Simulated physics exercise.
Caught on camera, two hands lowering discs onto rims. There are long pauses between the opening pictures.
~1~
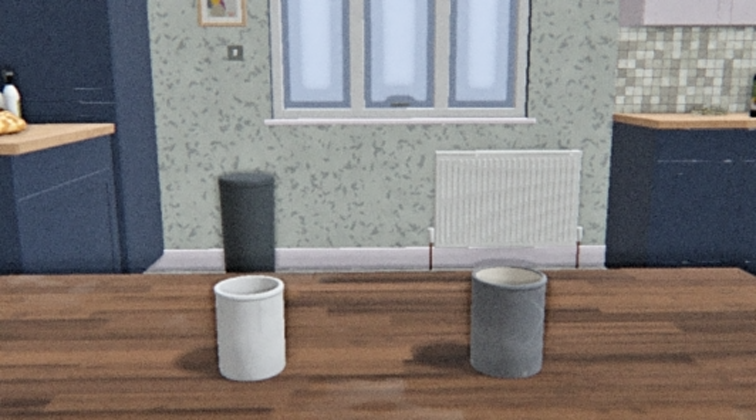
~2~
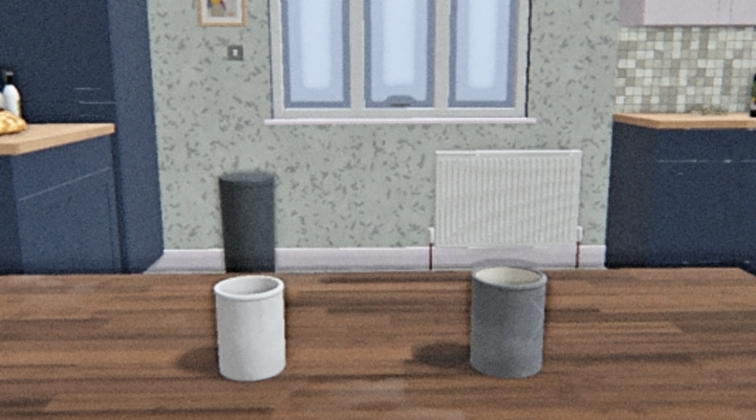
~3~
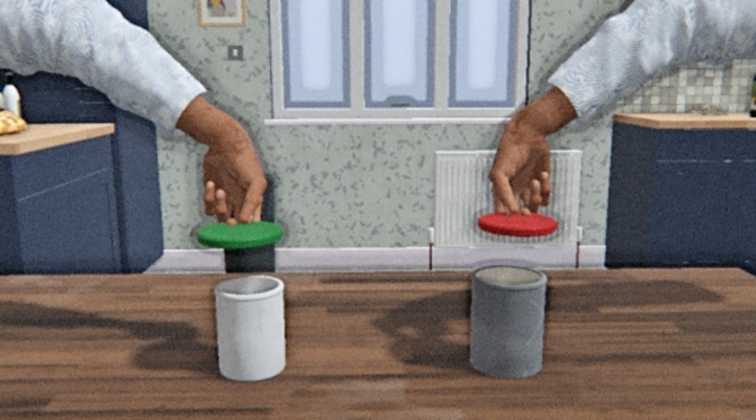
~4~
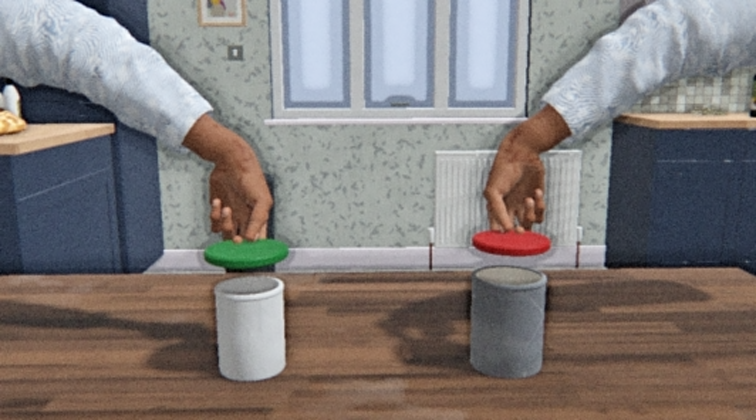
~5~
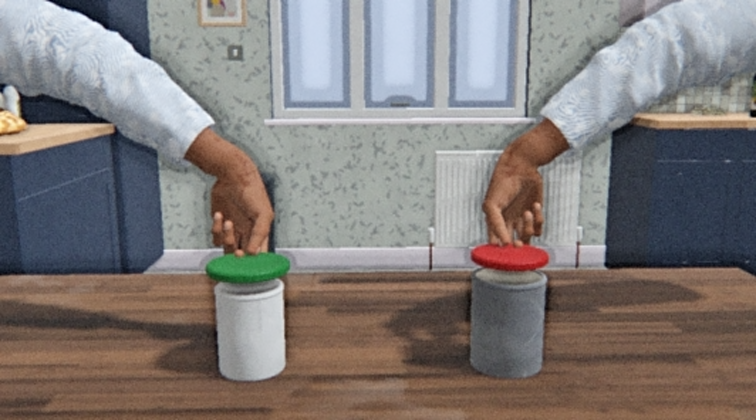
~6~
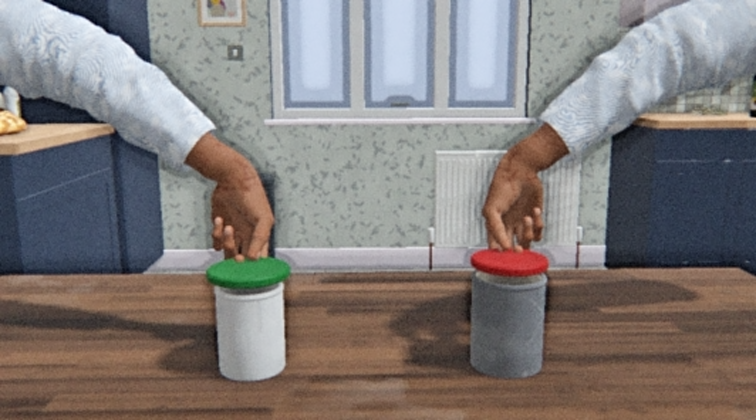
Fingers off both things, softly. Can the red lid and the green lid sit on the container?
Here the red lid works as a lid, the green lid works as a lid.
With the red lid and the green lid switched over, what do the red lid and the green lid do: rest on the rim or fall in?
The red lid sits on the rim, the green lid sits on the rim.
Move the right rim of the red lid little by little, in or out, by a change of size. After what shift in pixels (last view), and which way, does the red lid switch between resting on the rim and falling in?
About 4 pixels left.
Then, 0.10 s on from there, red lid moving near (509, 270); green lid moving near (249, 281).
In the end, the red lid rests on the rim, near (509, 270); the green lid rests on the rim, near (249, 281).
